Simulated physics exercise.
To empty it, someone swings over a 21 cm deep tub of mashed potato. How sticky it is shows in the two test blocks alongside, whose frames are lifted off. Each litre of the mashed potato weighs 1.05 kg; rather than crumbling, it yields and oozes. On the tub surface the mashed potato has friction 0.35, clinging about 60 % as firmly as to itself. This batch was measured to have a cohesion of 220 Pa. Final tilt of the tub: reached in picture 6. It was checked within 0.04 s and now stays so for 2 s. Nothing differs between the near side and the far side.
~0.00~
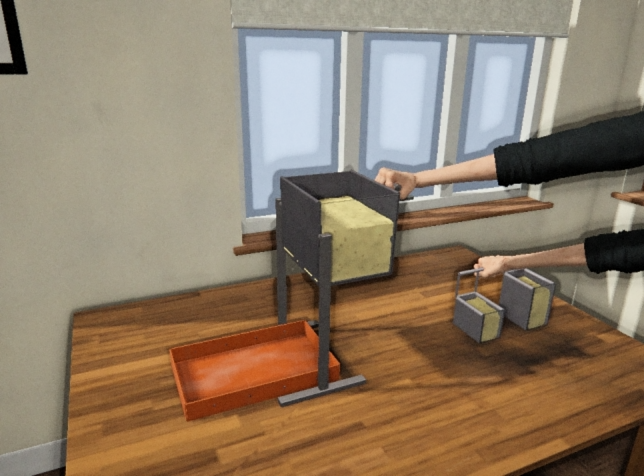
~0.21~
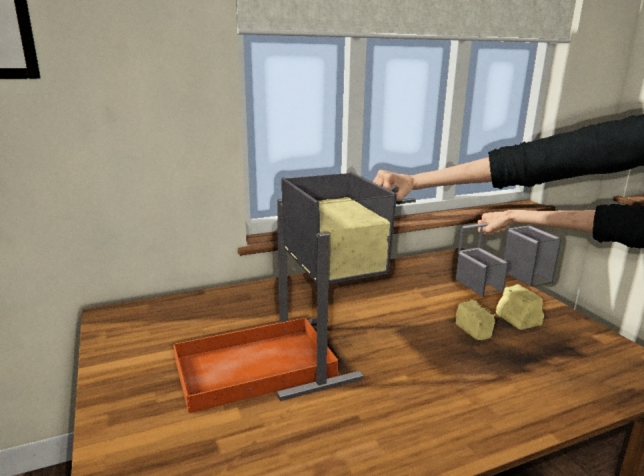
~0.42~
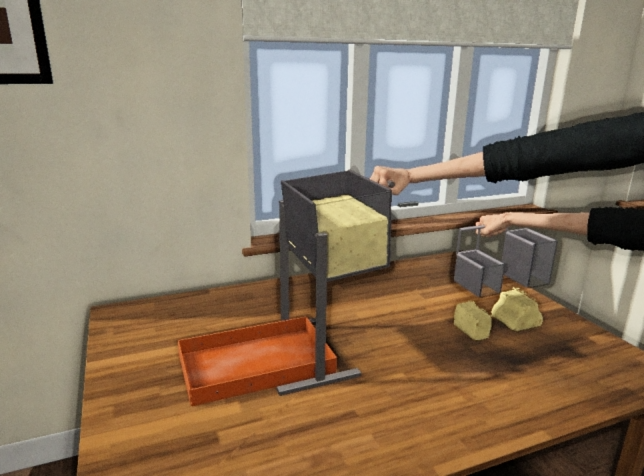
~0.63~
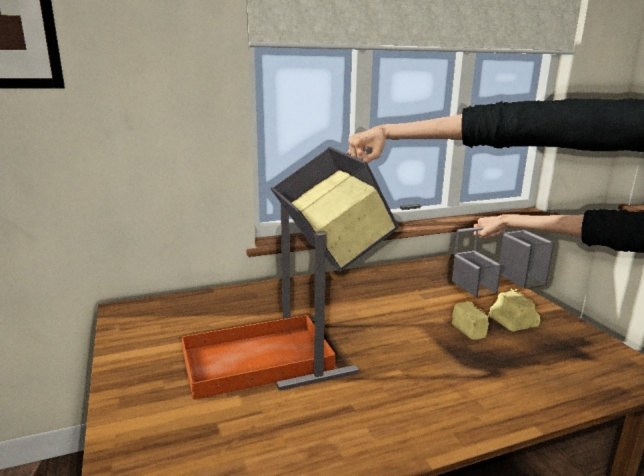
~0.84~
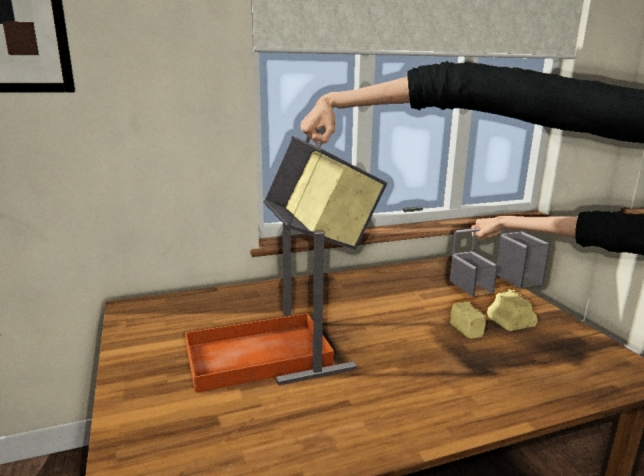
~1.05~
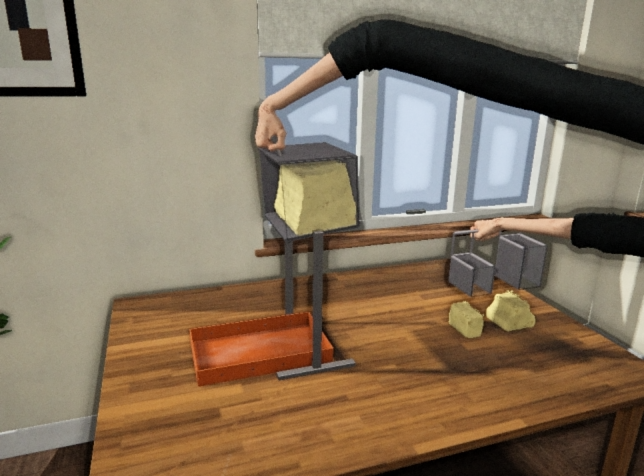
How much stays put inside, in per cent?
46 %.
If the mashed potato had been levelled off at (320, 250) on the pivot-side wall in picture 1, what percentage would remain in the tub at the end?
Result: Approx. 70 % remaining in tub.
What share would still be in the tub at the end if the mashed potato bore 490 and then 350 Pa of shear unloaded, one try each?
You'd see 70 percent the first time and 55 percent the second.
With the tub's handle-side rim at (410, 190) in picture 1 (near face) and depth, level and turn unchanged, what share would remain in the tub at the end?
I'd put it at close to 35 per cent.
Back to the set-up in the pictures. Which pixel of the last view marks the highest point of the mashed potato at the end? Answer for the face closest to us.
About (333, 207).
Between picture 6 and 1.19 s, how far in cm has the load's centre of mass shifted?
Some 6 cm.
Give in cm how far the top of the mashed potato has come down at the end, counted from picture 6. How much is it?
The top ends up some 11 cm below its level in the last picture.
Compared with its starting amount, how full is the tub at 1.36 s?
Some 55 per cent.
By 1.19 s, the tub is at 94 degrees and holds 89 %.
By 1.36 s, the tub is at 94 degrees and holds 57 %.
By 1.53 s, the tub is at 94 degrees and holds 46 %.
By 1.70 s, the tub is at 94 degrees and holds 46 %.
By 3.05 s, at the end, the tub is at 94 degrees and holds 46 %.
